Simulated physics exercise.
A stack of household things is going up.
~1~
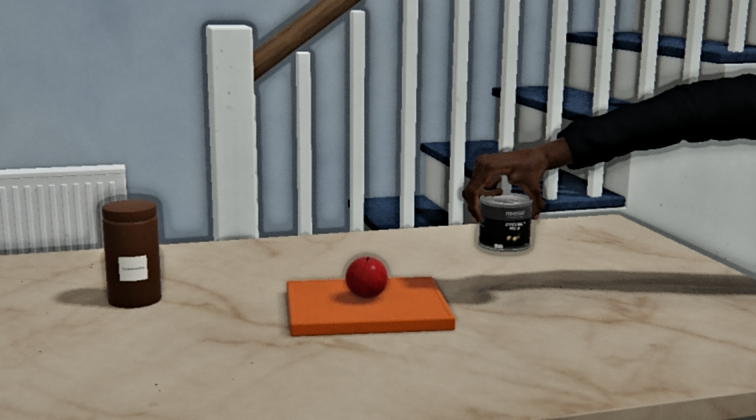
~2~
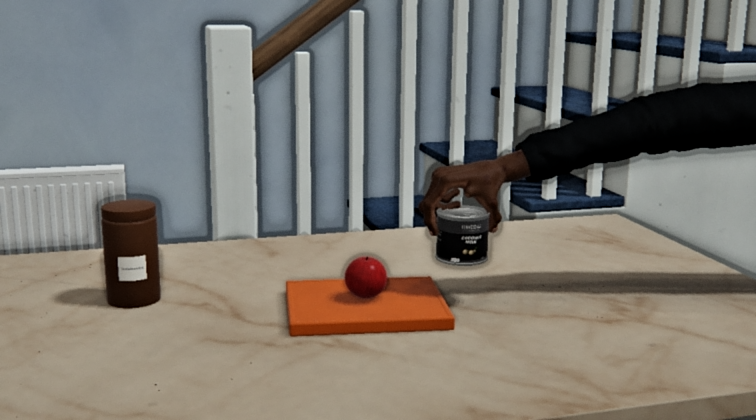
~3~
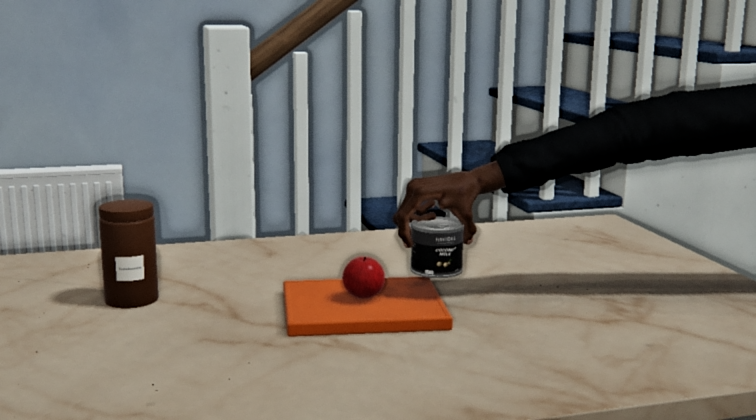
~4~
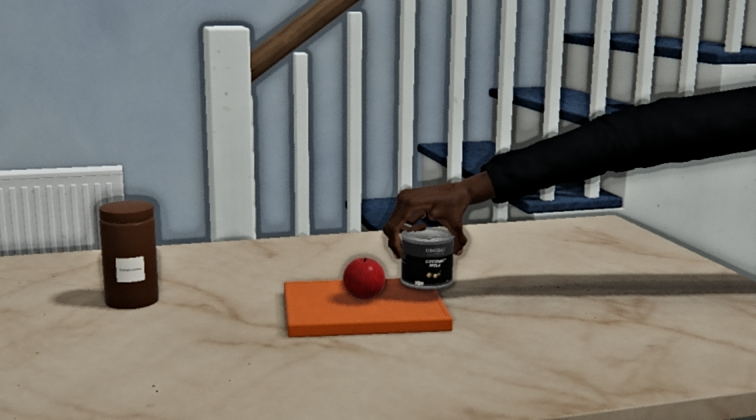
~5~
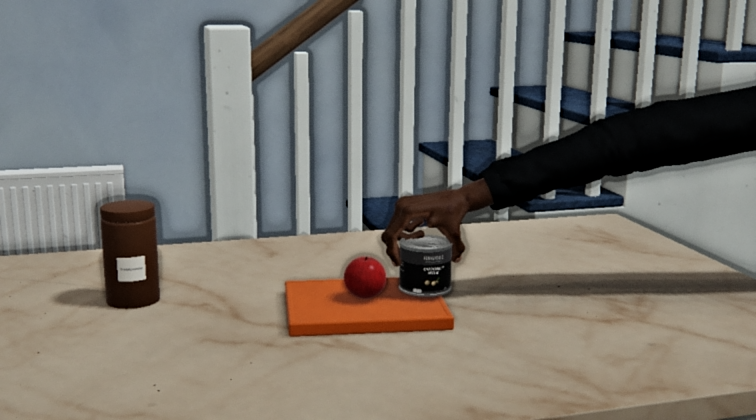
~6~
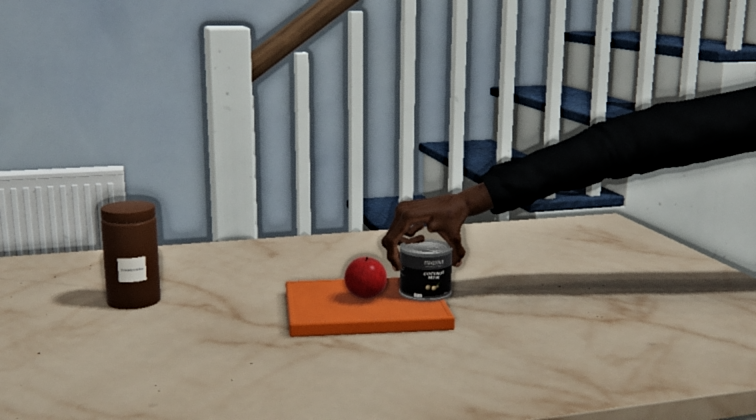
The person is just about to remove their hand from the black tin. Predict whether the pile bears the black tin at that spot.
It bears it.
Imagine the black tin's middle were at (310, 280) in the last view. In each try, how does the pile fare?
The pile then stays upright.
Then, 0.50 s past the last view, nothing moves.
Then, 1.30 s past the last view, black tin resting near (426, 270).
Finally, all 4 still in place. Final places as the last picture's camera would see them, black tin near (426, 270). The pile keeps its balance.
